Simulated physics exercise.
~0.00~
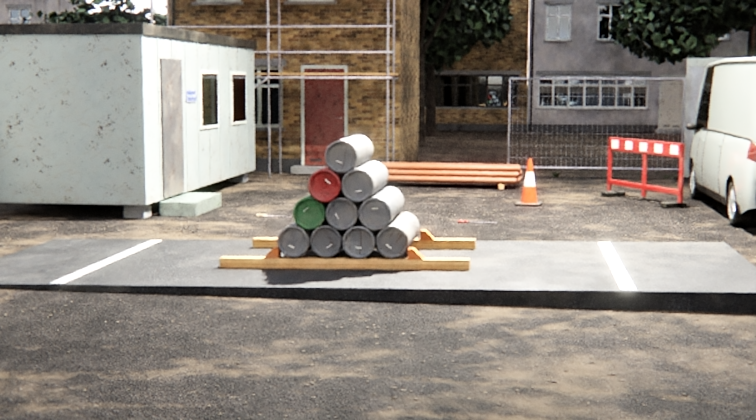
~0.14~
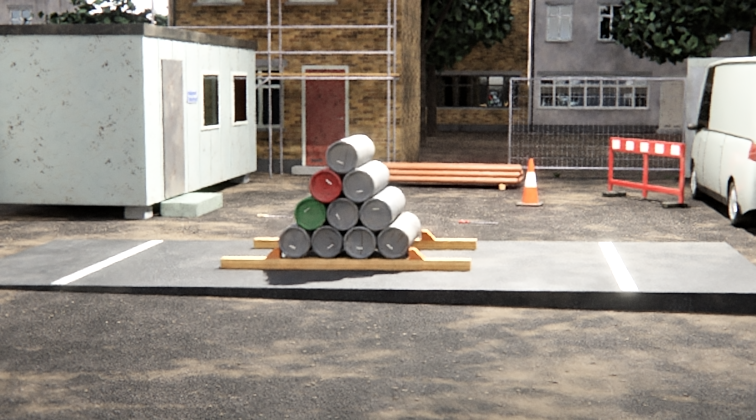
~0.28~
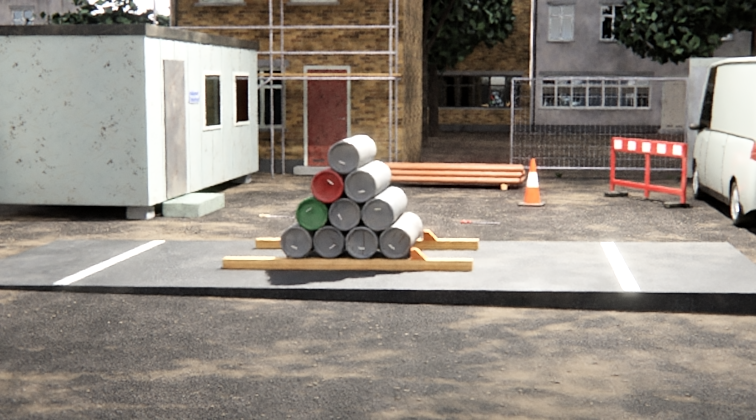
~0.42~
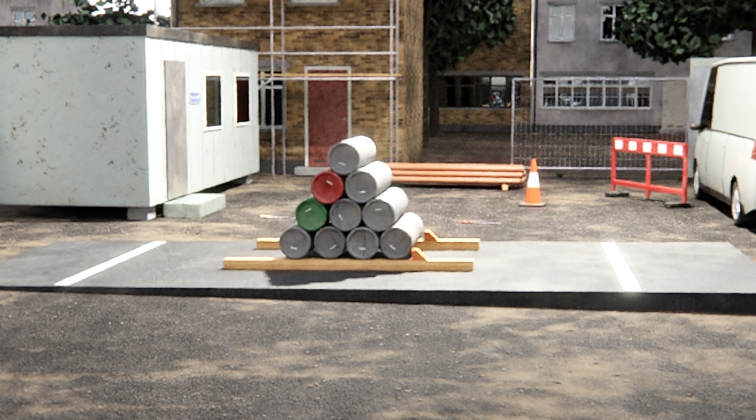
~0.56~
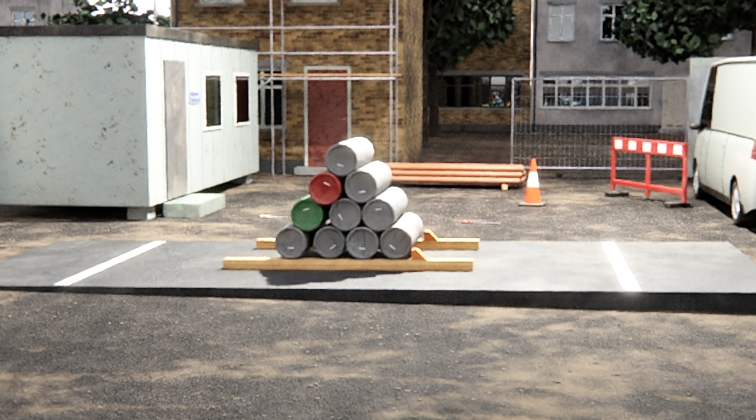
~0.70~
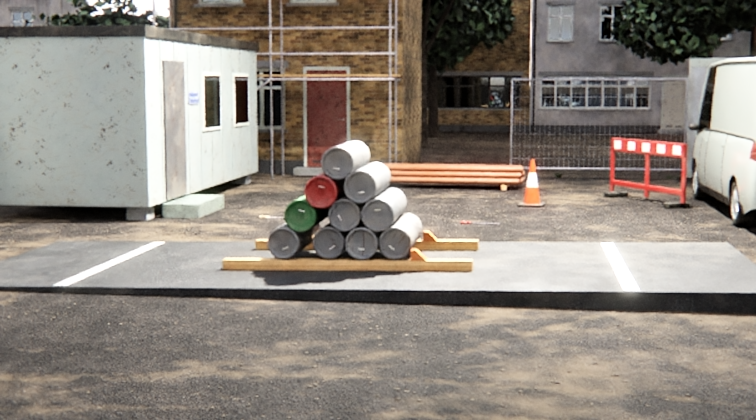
In a building yard seen from the front at a slight height, a paved pad with a white line near each side lies before a pale cabin, scaffolding and a brick building. Grey cylinders, with a red one above a green one at the left, form a pyramid on timber bearers, with an orange cone behind. The stack first stays still, then its left side shifts slightly left.
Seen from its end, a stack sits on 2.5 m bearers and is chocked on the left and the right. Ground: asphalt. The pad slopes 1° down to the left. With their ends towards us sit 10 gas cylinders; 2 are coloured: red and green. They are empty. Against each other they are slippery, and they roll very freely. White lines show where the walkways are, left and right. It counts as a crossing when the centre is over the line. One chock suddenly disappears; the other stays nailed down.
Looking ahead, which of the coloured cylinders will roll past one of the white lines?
In the end red makes it across a line. Green, for its part, makes it across a line.
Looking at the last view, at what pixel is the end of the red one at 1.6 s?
Roughly at (283, 244).
After 1.6 s, red is on the bearers, 60 cm from the bearers' left end, rolling left; green is on the bearers, 30 cm from the bearers' left end, rolling left; 0 over a line so far.
After 2.7 s, red is on the bearers, 20 cm from the bearers' left end, rolling left; green is off the bearers, 115 cm short of the left line, rolling left; 1 over a line so far.
After 4.0 s, red is off the bearers, 90 cm short of the left line, rolling left; green is off the bearers, 25 cm short of the left line, rolling left; 1 over a line so far.
After 5.5 s, red is past the left line; green is past the left line; 3 over a line so far.
At the end (10.9 s), red is past the left line; green is past the left line; 4 over a line so far.
